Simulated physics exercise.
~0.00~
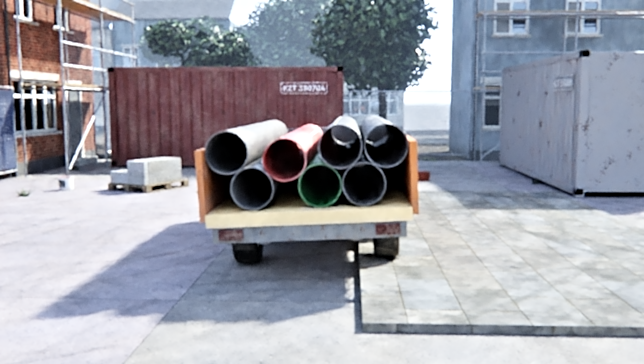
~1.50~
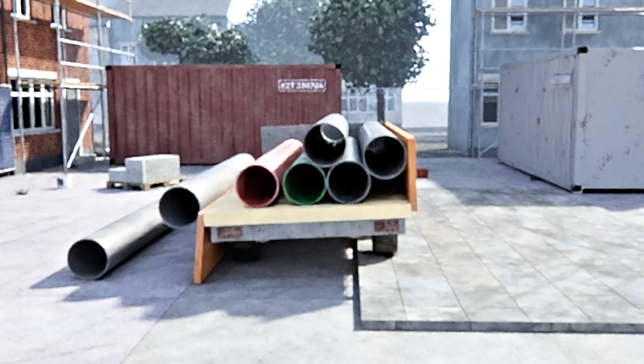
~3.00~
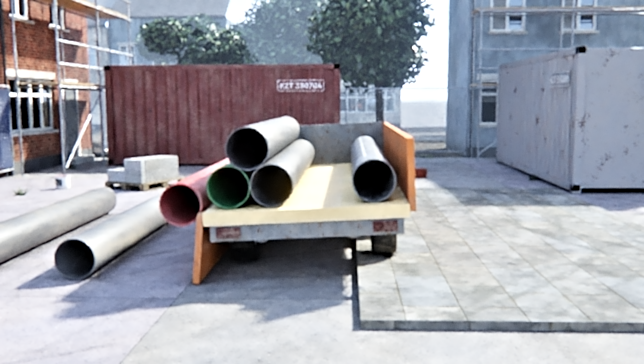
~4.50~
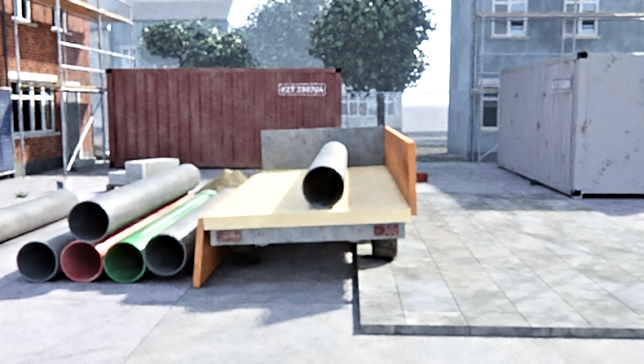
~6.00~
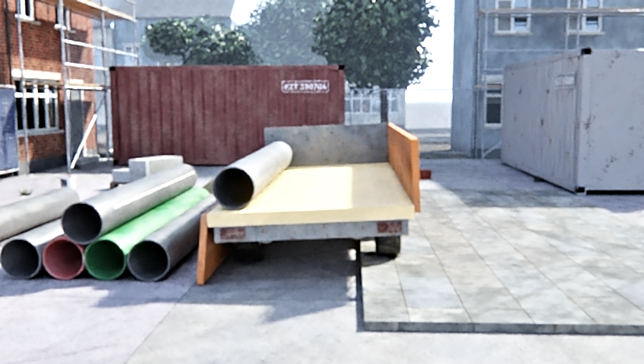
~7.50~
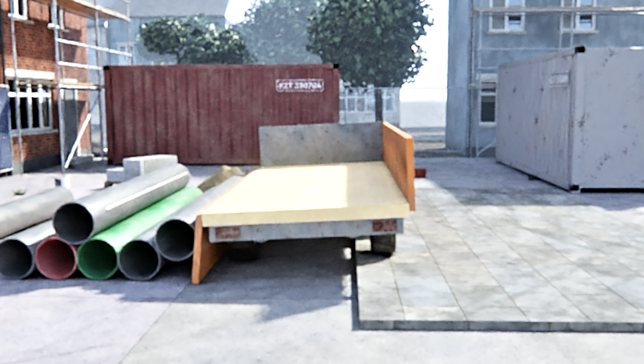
In this clip, large pipes, one red and one green among grey ones, lie stacked on a parked trailer when its left side drops open. They roll off leftward, the red before the green, until the deck is empty and the pipes rest heaped on the ground.
